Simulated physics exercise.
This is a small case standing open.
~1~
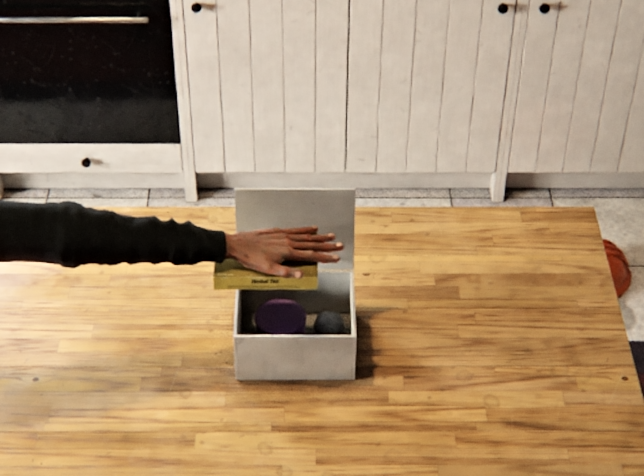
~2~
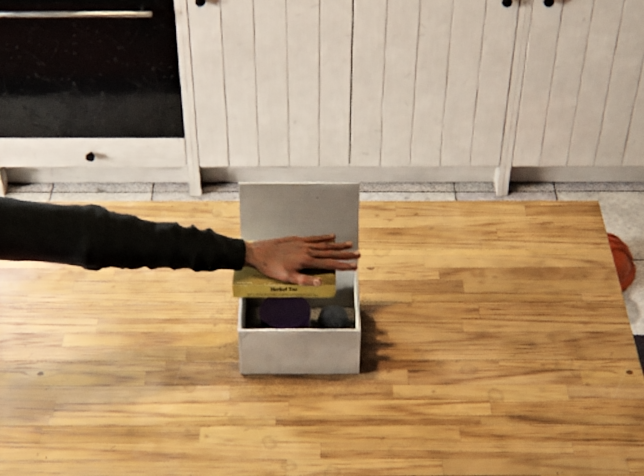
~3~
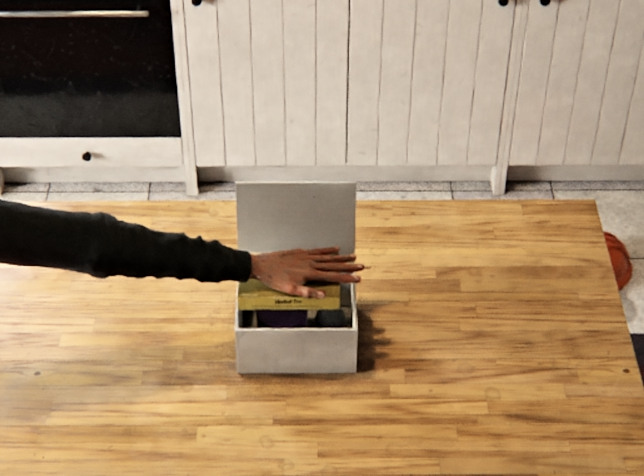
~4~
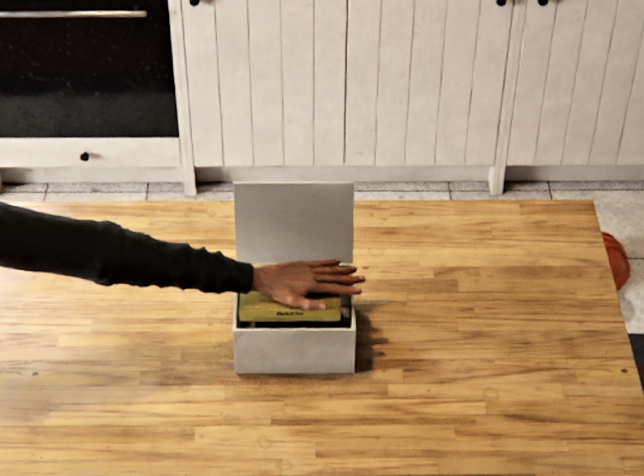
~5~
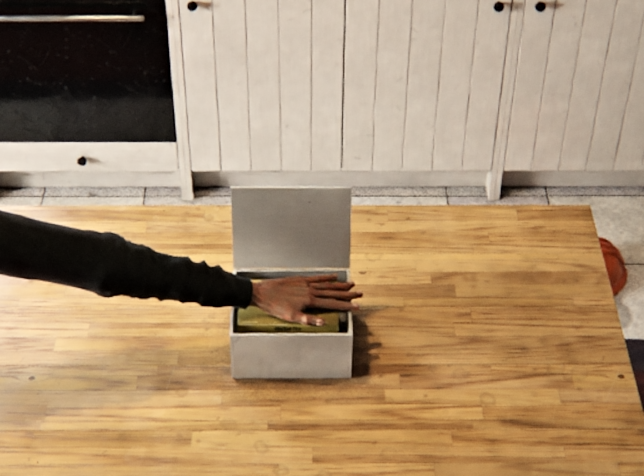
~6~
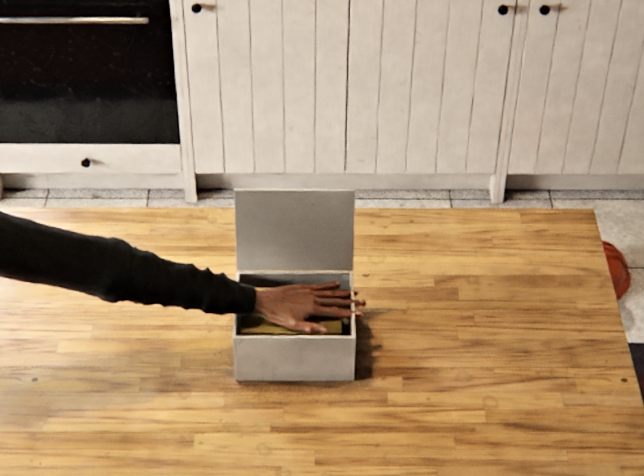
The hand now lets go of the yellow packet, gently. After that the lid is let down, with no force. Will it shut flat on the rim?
Outcome: The lid closes.
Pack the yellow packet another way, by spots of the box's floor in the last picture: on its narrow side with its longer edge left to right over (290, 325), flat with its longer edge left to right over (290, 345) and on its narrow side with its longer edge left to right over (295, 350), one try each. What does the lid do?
In the first case it shuts flat; in the second case it sits on the rim; in the third case it will not close.
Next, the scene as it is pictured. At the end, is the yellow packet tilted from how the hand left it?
The yellow packet keeps its pose.
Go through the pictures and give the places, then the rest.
In the first frame, still above its spot; grey ball (329, 326).
In the second frame, still above its spot; grey ball (334, 320).
In the third frame, still above its spot.
In the fourth frame, still above its spot.
In the fifth frame, still above its spot.
In the sixth frame, in place under the hand.
Then, 1.40 s later than the last frame, lid 74° above the rim.
Then, 1.80 s later than the last frame, lid 33° above the rim.
When it is over, lid shut; all 3 as before. End places, in pixels of the last picture, yellow packet near (292, 316).
